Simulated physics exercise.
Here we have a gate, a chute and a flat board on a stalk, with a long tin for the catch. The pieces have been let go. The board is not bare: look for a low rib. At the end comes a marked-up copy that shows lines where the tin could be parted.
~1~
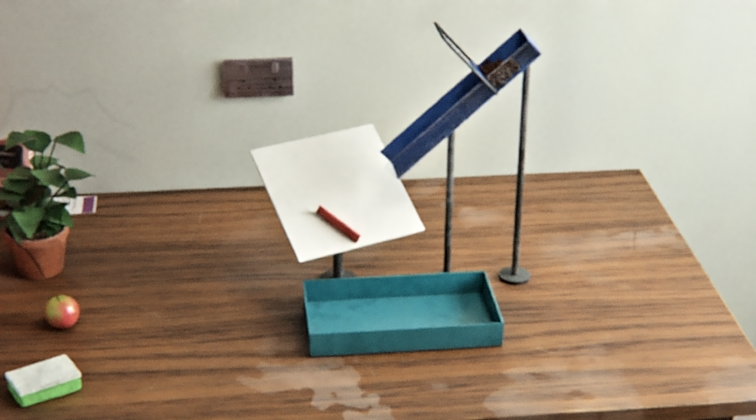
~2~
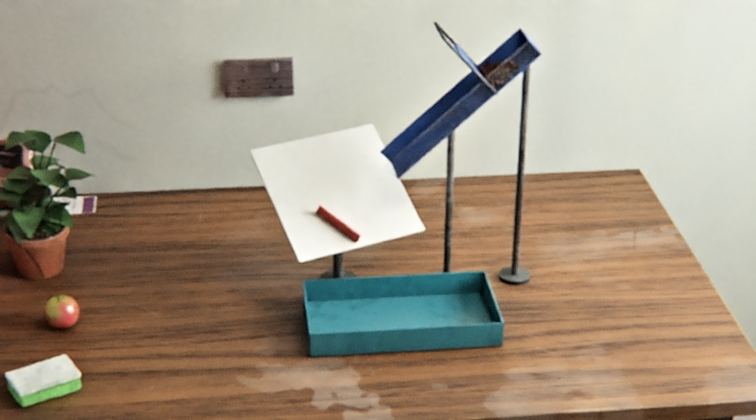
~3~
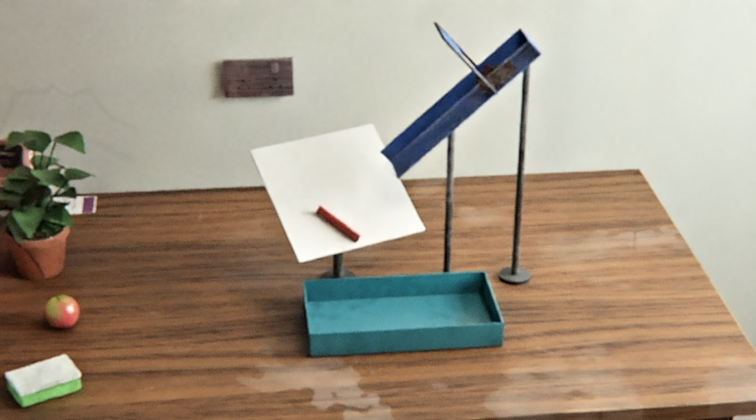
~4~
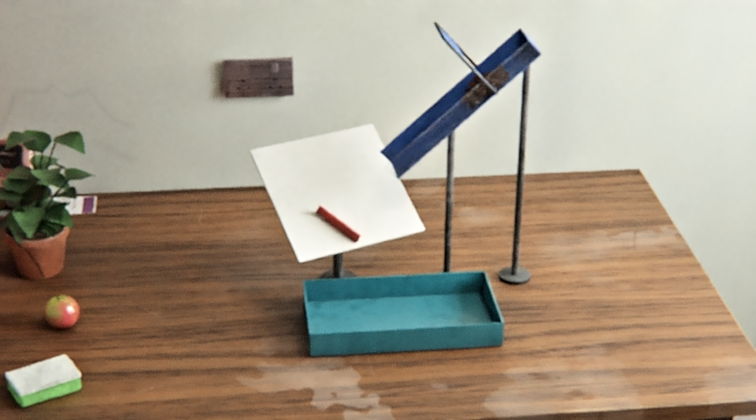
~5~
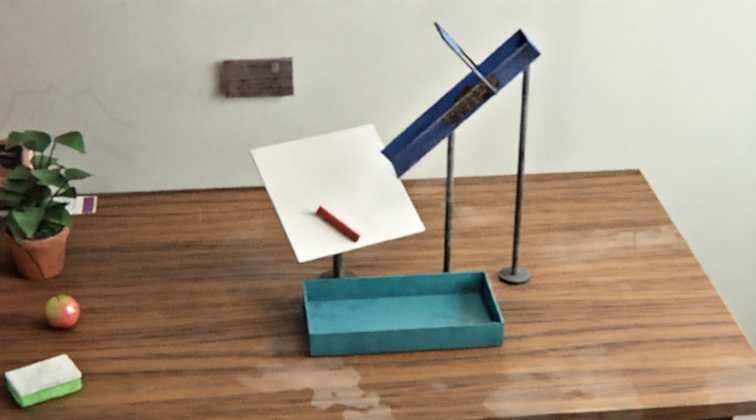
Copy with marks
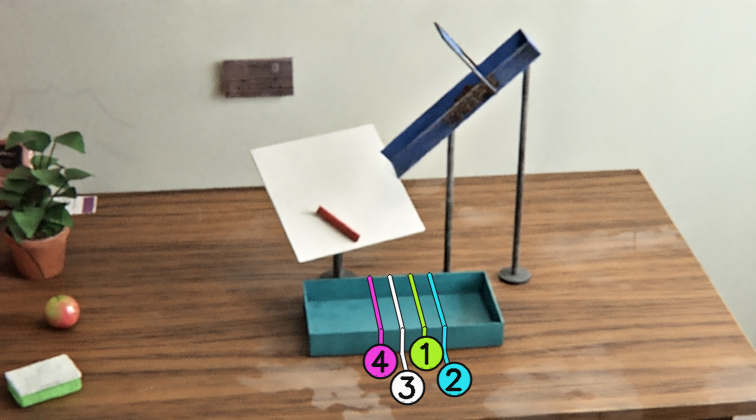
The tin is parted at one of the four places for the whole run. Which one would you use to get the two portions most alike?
3 beats the others.
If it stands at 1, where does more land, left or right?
Left.
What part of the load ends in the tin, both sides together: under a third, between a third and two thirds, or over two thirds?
Over two thirds.
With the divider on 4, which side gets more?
More lands on the right.
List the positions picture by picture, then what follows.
In the first picture, load behind the gate at (498, 72), allspice berries; lip of the chute at (395, 172), sloping fairly steeply.
In the second picture, middle of the board at (338, 190), tilted fairly steeply; middle of its low edge at (364, 245); of its high edge at (312, 137).
In the third picture, front corners of the tin at (311, 334) and (503, 323), empty; front of the load at (478, 86).
In the fourth picture, middle of the load at (483, 86); its front at (464, 100), about a quarter of the way to the lip; rib from (320, 205) to (361, 236).
In the fifth picture, middle of the load at (474, 98); its front at (443, 121), about half of the way to the lip.
On the marked copy, line 1 crosses the front rim at (424, 327); line 2 crosses the front rim at (444, 326); line 3 crosses the front rim at (402, 329); line 4 crosses the front rim at (380, 330).
For line 1, of what is caught, nearly all on the left of the divider, a stray few on the right.
For line 2, of what is caught, nearly all on the left of the divider, a stray few on the right.
For line 3, of what is caught, about half on the left of the divider, about half on the right.
For line 4, of what is caught, a stray few on the left of the divider, nearly all on the right.
